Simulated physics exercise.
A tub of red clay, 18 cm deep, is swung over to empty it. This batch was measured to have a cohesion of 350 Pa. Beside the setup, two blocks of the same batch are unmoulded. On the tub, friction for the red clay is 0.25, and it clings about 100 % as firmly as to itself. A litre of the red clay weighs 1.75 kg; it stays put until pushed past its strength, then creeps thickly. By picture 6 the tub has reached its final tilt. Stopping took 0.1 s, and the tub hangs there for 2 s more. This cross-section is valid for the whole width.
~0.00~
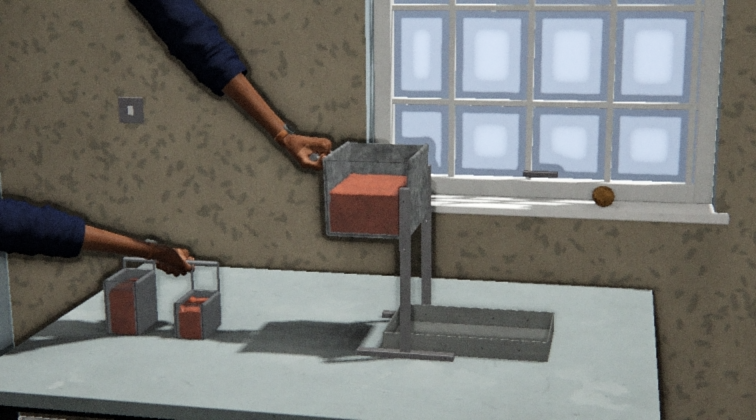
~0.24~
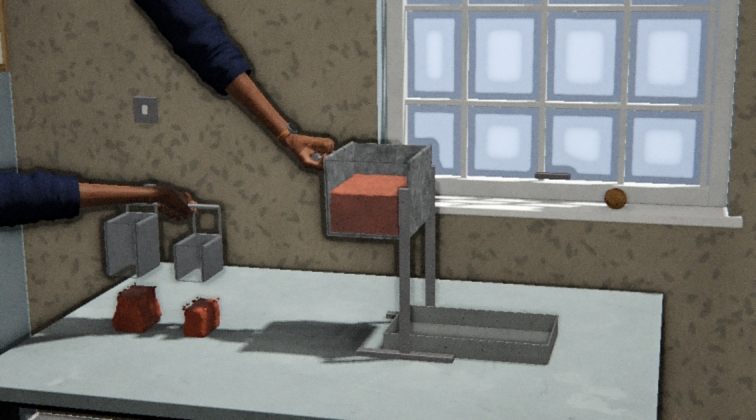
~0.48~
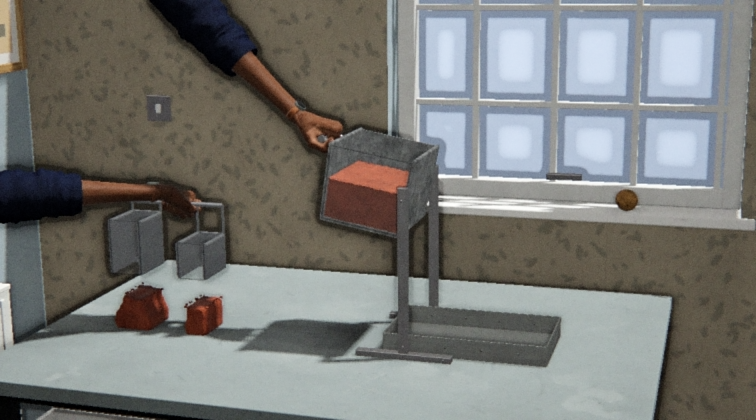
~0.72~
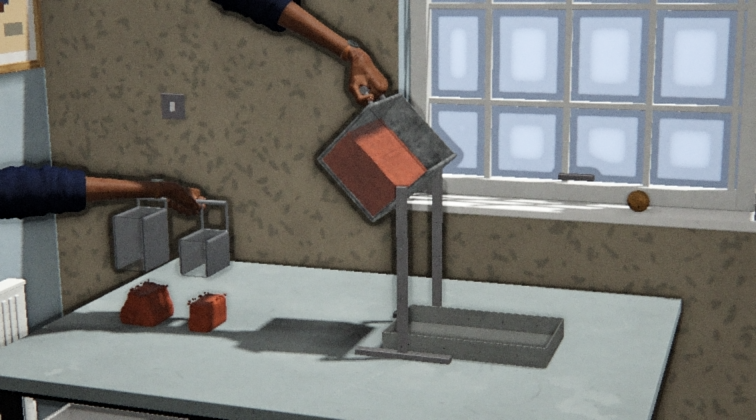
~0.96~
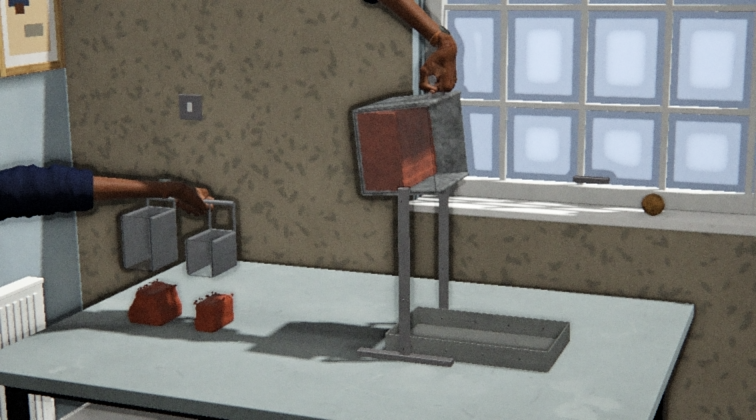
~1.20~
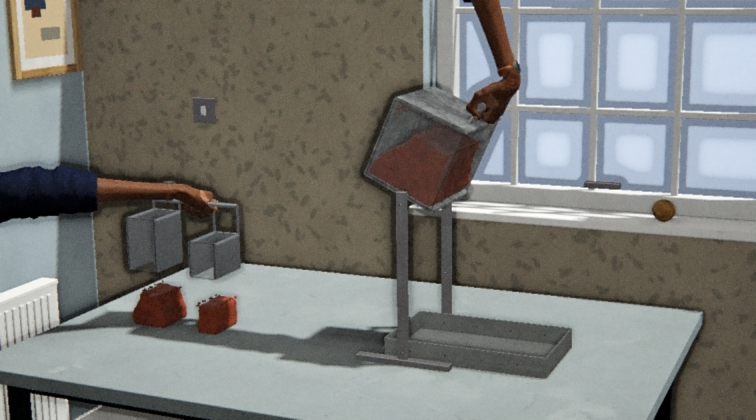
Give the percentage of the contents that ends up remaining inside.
I would say roughly 12 per cent remains inside.
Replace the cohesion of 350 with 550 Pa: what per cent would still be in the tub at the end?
Roughly 16 per cent.
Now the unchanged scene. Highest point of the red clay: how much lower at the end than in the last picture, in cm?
0 cm.
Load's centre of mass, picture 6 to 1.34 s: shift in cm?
It has moved close to 10 cm.
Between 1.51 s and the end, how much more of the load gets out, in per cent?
That comes to some 10 per cent of the load.
After 1.34 s, the tub is at 114 degrees and holds 49 %.
After 1.51 s, the tub is at 114 degrees and holds 21 %.
After 1.68 s, the tub is at 114 degrees and holds 12 %.
After 1.85 s, the tub is at 114 degrees and holds 12 %.
After 3.20 s, at the end, the tub is at 114 degrees and holds 12 %.
